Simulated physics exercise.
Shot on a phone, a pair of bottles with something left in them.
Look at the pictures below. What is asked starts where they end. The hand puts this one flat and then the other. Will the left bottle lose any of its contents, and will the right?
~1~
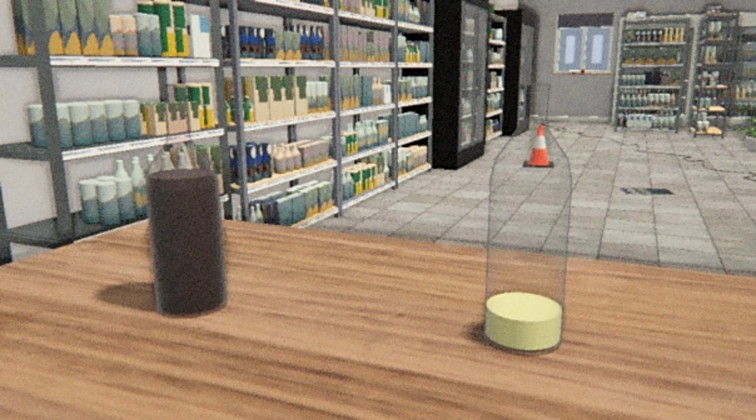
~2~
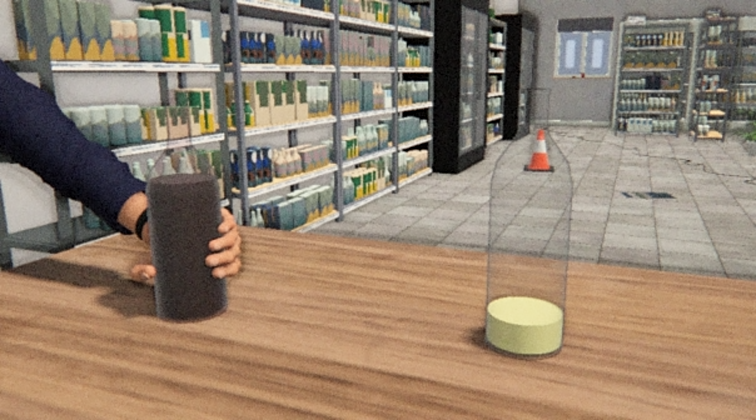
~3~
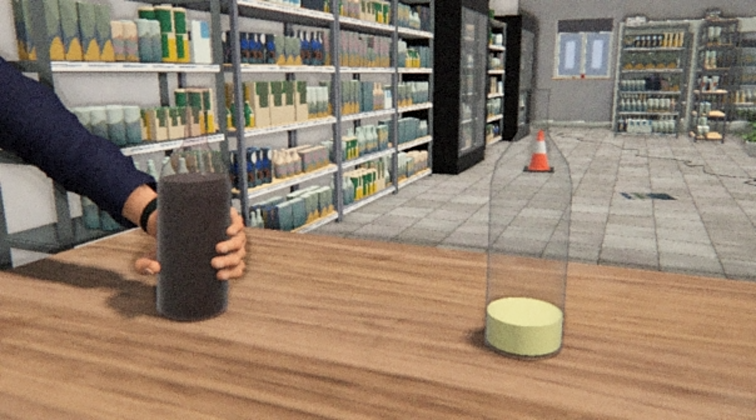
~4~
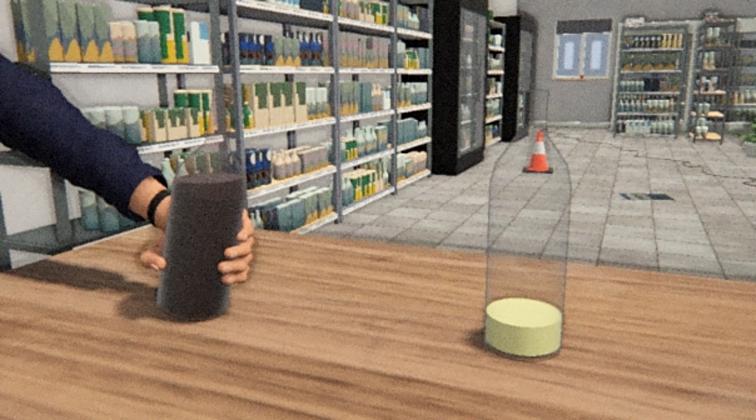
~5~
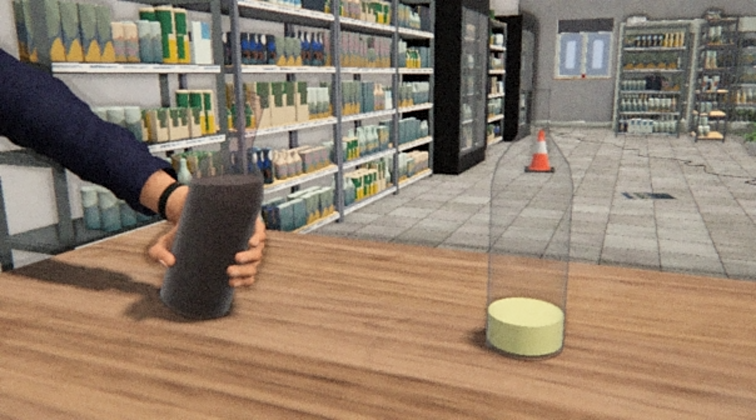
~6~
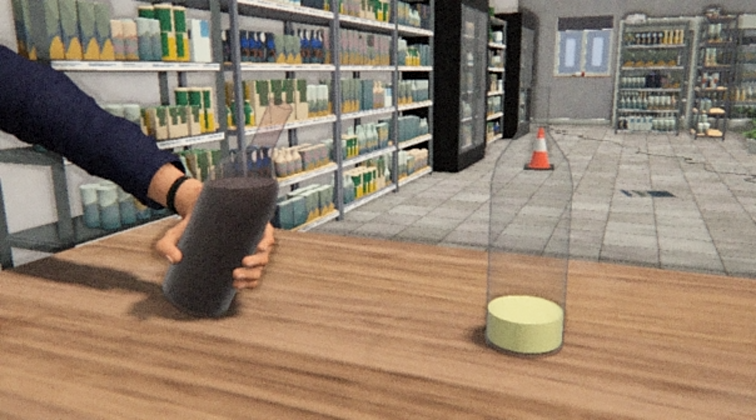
Left: Yes; right: No.
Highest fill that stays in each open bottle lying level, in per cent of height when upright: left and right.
I'd say near 24 per cent for the first and 26 per cent for the second.
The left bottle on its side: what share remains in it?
40 per cent, roughly.
Next, the left bottle is nearly down; left bottle, dry at the neck.
After that, the left bottle lies flat; left bottle, some has come out.
Finally, both lie flat; left bottle, some has come out; right bottle, dry at the neck.
